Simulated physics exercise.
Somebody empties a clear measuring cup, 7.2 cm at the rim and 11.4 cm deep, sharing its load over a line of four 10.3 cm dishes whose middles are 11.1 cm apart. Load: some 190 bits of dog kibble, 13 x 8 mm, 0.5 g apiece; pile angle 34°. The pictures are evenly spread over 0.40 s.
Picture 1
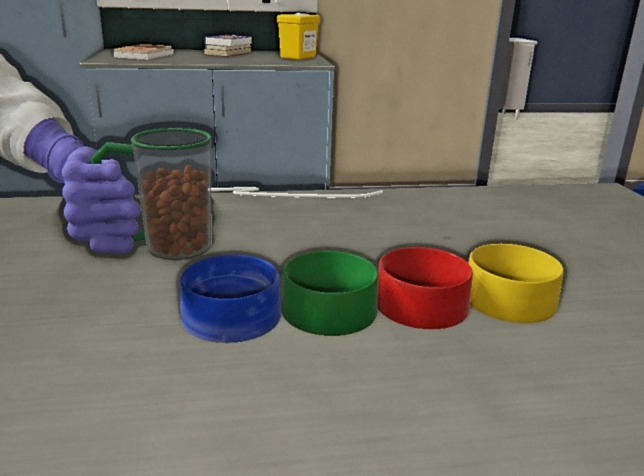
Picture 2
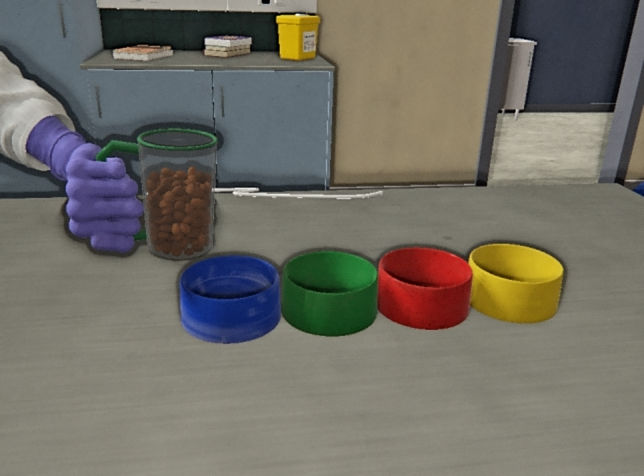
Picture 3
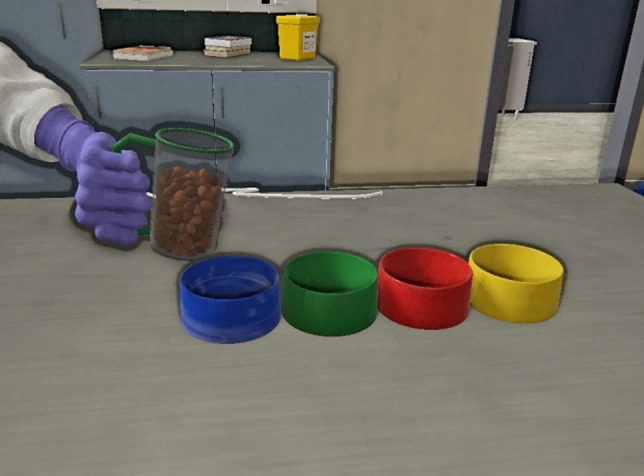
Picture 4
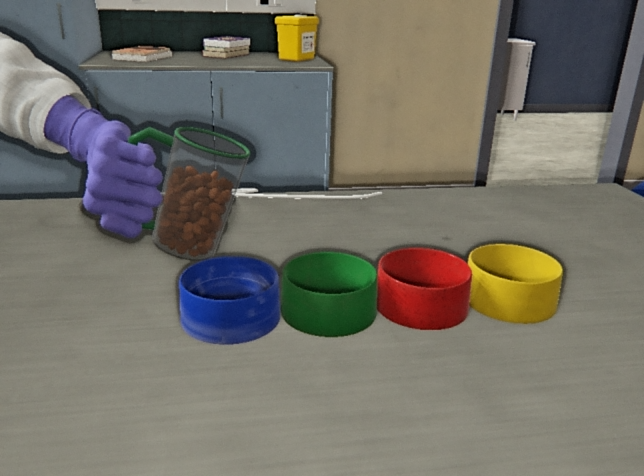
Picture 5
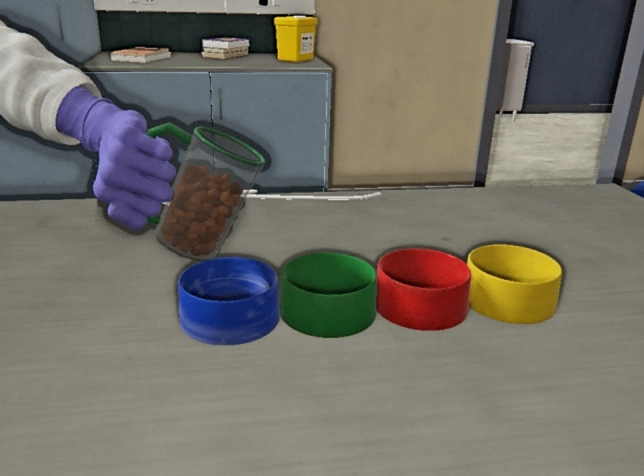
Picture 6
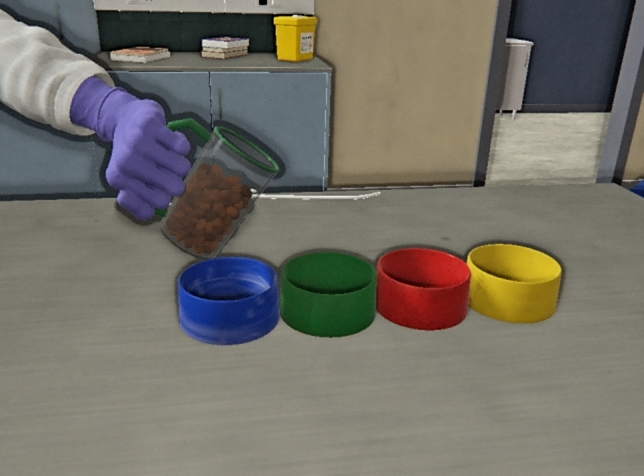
A purple-gloved hand in a white sleeve holds a clear, green-rimmed measuring cup of brown kibble at the left of a grey worktop, seen from the front and slightly above. Blue, green, red and yellow dishes stand in a row to the right, with blue-grey cabinets behind. The hand shifts the cup slightly right and tilts it rightward, the kibble staying inside, while the view stays almost still.
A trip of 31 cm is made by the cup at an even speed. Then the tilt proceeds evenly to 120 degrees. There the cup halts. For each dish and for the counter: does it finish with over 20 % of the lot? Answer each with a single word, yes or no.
Red dish yes, blue dish no, green dish no, yellow dish no, counter no.
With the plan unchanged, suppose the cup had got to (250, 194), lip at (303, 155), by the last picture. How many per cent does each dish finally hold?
It'd finish with red at 0, blue at 0, green at 0 and yellow at 100.
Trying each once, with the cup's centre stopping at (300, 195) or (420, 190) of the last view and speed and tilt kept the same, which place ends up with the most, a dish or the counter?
First try: Green; second try: Red.
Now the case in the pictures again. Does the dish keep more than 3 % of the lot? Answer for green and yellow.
For the green dish, yes, it does; for the yellow dish, no, it doesn't.
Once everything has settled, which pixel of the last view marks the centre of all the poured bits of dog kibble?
Centre at rest, approx.: (424, 291) px.
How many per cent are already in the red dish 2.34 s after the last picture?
Around 90 in a hundred by then.
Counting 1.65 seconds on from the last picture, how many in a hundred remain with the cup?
About 0 per cent.
Then, 0.99 s after the last picture, tilt 120 degrees; cup holds 60 %, red 25 %, green 10 %.
Then, 1.65 s after the last picture, tilt 120 degrees; cup holds 0 %, red 90 %, green 5 %.
Then, 2.34 s after the last picture, tilt 120 degrees; cup holds 0 %, red 90 %, green 5 %.
In the end, red 90 %, blue 0 %, green 5 %, yellow 0 %, counter 5 %.
